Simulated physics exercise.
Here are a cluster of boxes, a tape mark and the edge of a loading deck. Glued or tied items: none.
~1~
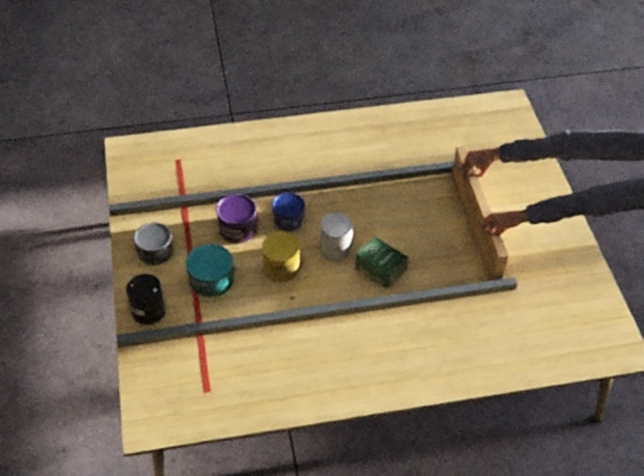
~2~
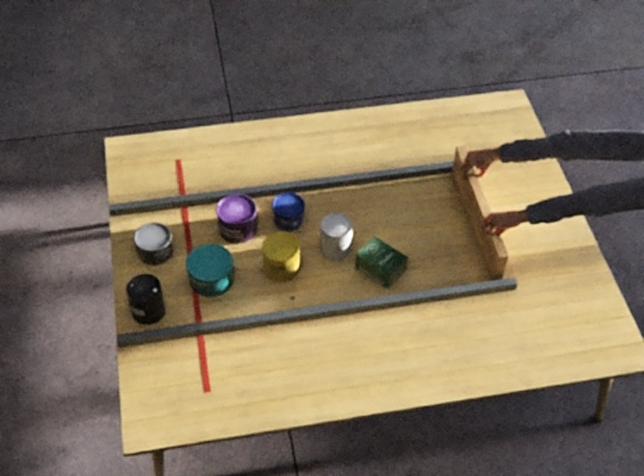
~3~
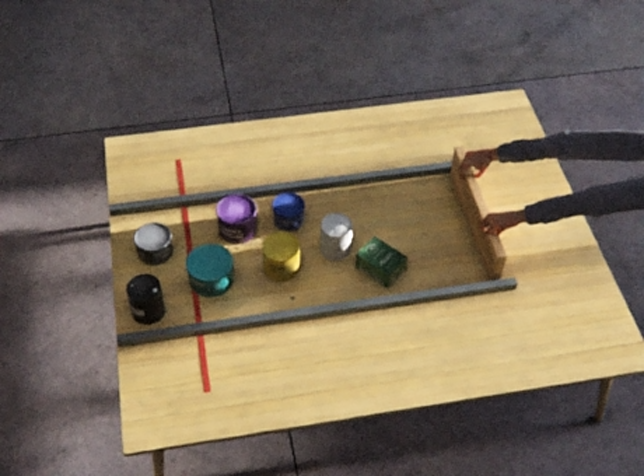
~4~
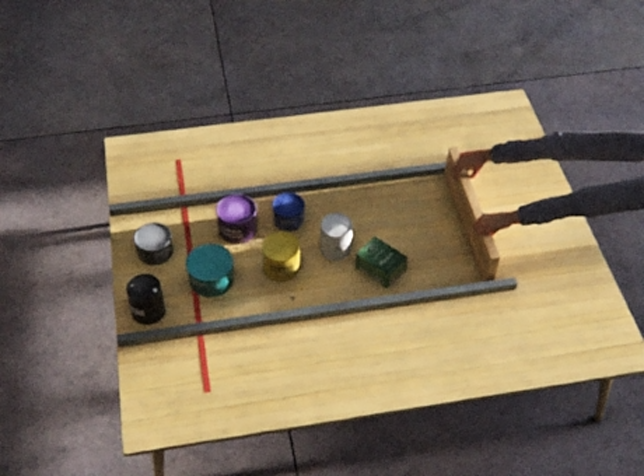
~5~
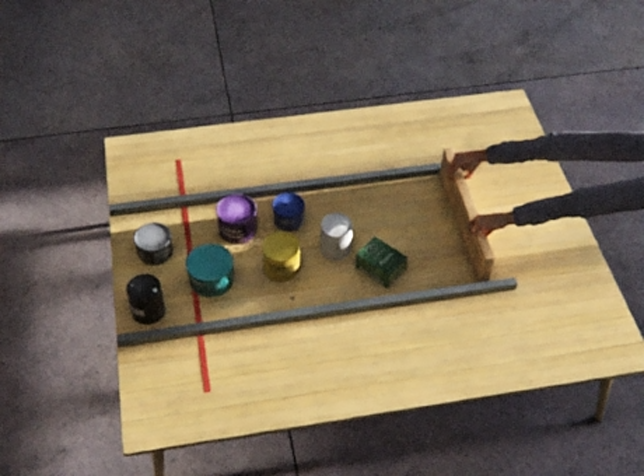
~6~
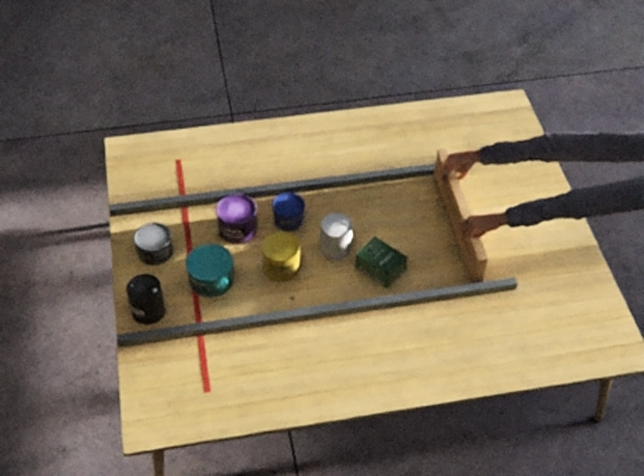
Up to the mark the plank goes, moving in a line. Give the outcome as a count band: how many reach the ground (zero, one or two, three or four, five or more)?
One or two reach the ground.
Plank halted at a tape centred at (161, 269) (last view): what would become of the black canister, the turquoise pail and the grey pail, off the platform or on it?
In the end the black canister drops, the turquoise pail drops and the grey pail drops.
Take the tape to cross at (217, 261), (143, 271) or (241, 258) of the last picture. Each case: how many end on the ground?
It would be 0, then 5, then 0.
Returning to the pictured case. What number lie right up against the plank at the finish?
Counting them up gives 3.
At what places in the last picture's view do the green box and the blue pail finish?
Positions - first (180, 293), then (171, 227).
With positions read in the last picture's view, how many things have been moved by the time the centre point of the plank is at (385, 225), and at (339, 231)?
The number moved is 1 and then 2.
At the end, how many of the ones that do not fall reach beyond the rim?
The total here is 0.
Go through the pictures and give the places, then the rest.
Black canister (146, 300); grey pail (154, 244); turquoise pail (211, 271); plank (478, 212); tape (192, 264), in the first picture.
Grey pail (154, 244); yellow pail (281, 257), in the second picture.
Turquoise pail (211, 271); purple pail (237, 219), in the third picture.
Black canister (146, 300); green box (381, 262), in the fourth picture.
Grey pail (154, 244); white canister (336, 237), in the fifth picture.
Black canister (146, 300); grey pail (154, 244); turquoise pail (211, 271); plank (459, 215); tape (192, 264), in the sixth picture.
A little later, none off yet; black canister at rest near (146, 300); grey pail at rest near (154, 244); turquoise pail at rest near (211, 271).
When it is over, the number that fall off is one or two; down, turquoise pail and grey pail.
